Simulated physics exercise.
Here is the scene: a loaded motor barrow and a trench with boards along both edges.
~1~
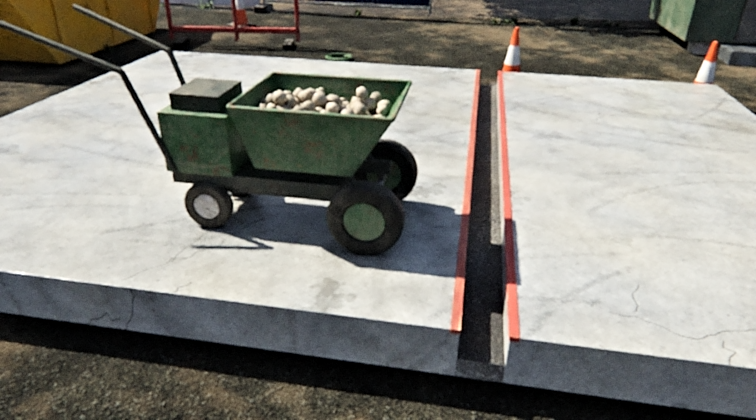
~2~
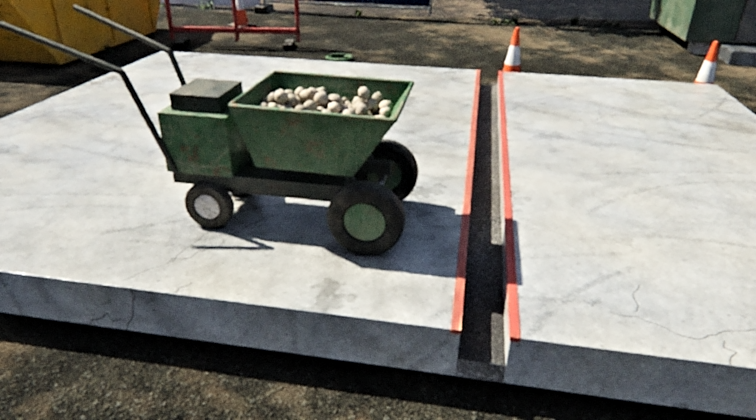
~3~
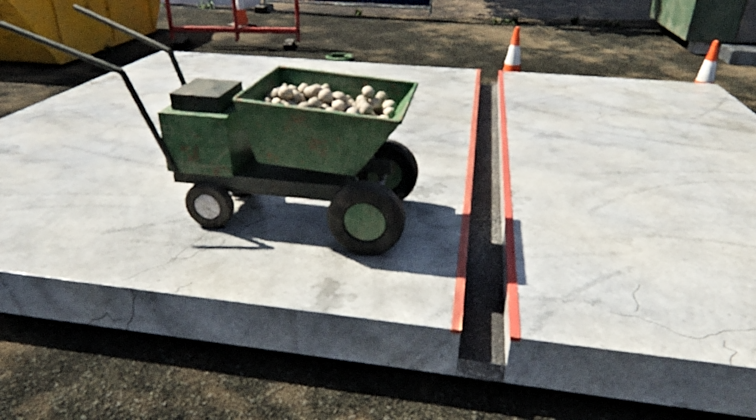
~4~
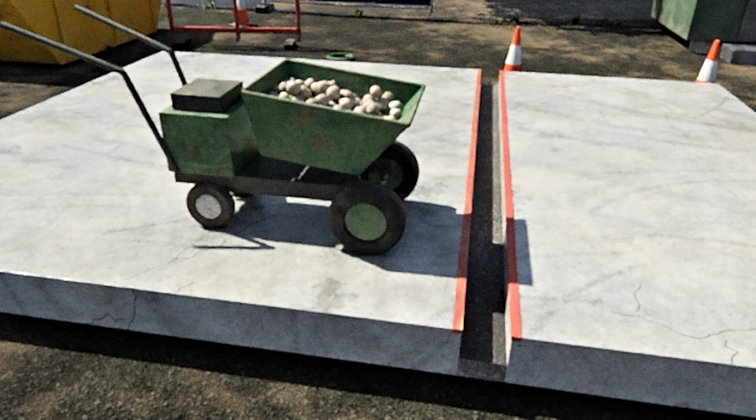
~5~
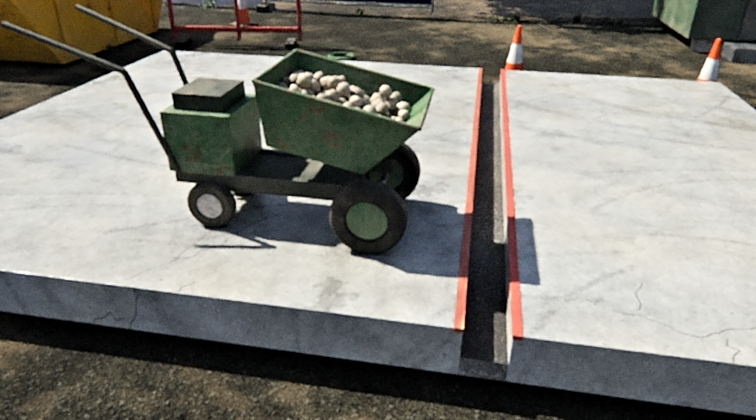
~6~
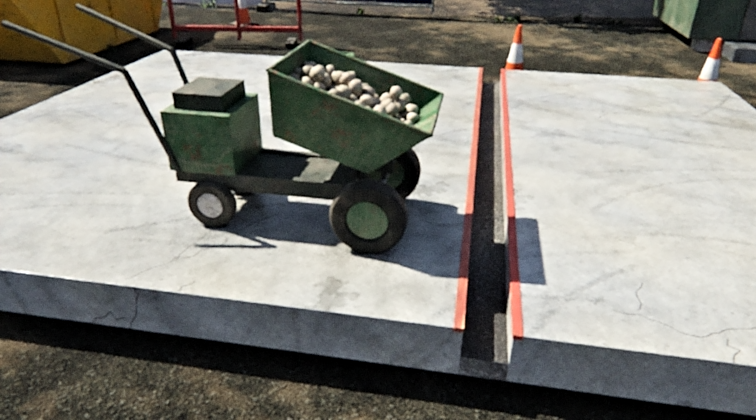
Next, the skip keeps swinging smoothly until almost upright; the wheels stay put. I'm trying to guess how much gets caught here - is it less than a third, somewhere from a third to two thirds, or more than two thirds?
At least one third, at most two thirds.
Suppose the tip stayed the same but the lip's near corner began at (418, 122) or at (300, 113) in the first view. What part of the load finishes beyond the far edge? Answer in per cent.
Some 60 % then some 0 %.
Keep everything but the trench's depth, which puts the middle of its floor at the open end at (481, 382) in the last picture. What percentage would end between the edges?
I'd put it at some 60 in a hundred.
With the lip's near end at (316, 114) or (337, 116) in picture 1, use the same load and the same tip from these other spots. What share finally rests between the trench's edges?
Roughly 40 percent the first time, roughly 50 percent the second.
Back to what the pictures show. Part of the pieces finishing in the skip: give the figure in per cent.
It ends up near 5 per cent.
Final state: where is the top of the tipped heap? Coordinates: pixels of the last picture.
The peak ends up near (503, 218).
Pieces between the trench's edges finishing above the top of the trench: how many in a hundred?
My estimate would be close to 30 per cent.
Shortly afterwards, skip tipped steeply; the whole lot in the skip.
Next, skip tipped right over; the bulk in the skip; a little in or heaped over the trench; a little beyond it; only a few falling.
Some moments later, skip tipped right over; near a third in the skip; near a third in or heaped over the trench; near a third beyond it.
In the end, skip tipped right over; a little in the skip; only a few short of the trench; near half in or heaped over the trench; near a third beyond it.
